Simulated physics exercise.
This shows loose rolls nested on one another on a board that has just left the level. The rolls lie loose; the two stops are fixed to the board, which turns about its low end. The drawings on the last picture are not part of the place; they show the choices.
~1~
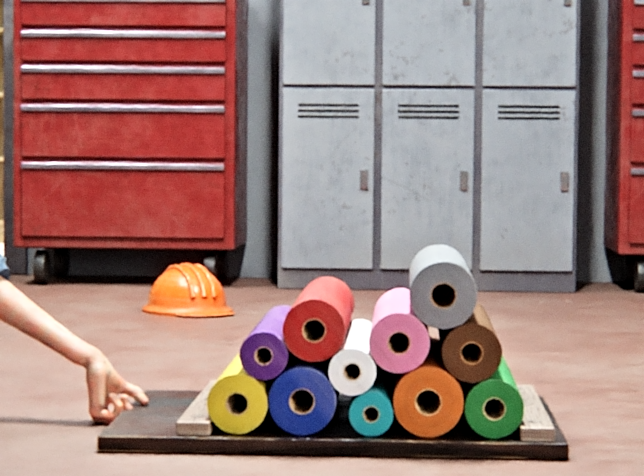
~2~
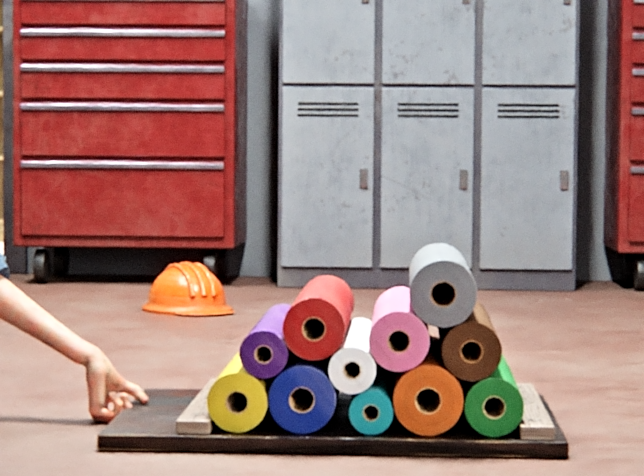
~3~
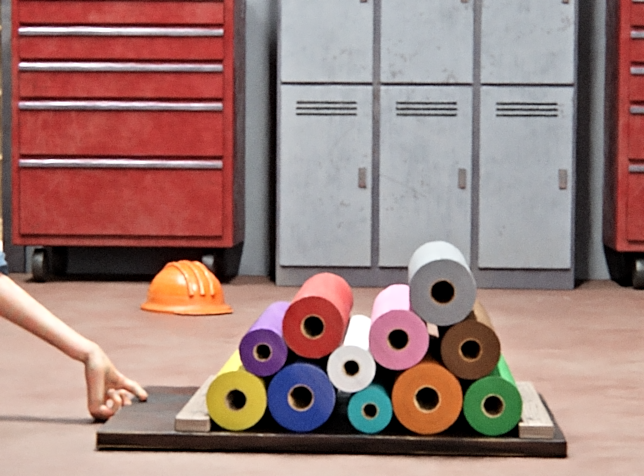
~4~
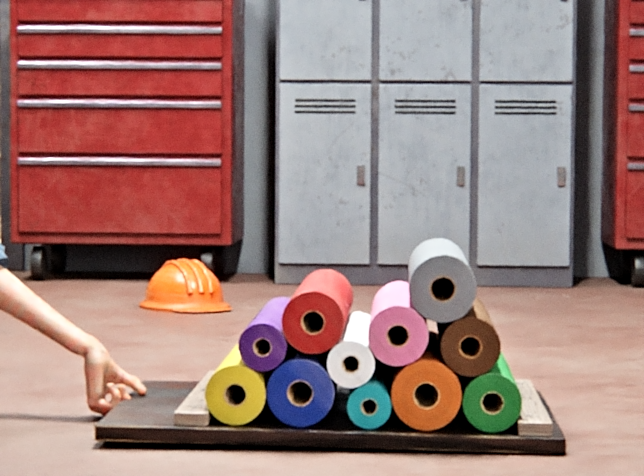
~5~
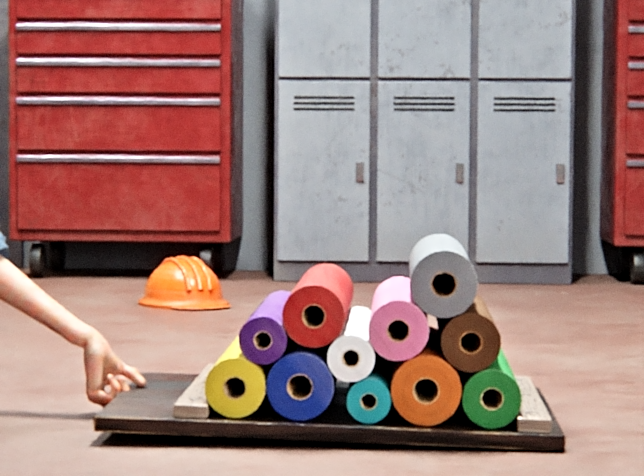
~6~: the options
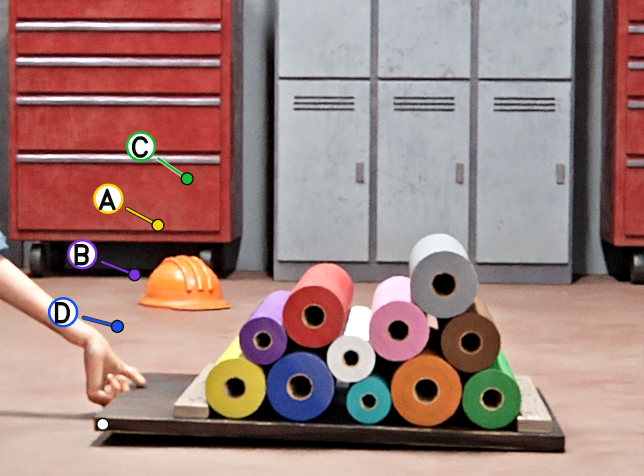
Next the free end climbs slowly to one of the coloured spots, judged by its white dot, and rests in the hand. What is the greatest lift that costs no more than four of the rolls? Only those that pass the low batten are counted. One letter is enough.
Up to C.
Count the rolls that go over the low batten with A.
The count is three.
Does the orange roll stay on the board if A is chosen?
Yes.
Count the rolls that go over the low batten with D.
At D the number is none.
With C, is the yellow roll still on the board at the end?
The yellow roll: Yes.
On the marked copy, A at (158, 225); B at (135, 274); C at (187, 179); D at (117, 326); the white dot at (103, 424).
Following C. Soon after the start, board at 19°.
Later, board at 34°.
In the end, board at 34°, three over the low batten (brown, pink, grey).
As for the rest, A three over the low batten (brown, pink, grey); B three over the low batten (brown, pink, grey); D none over the low batten.
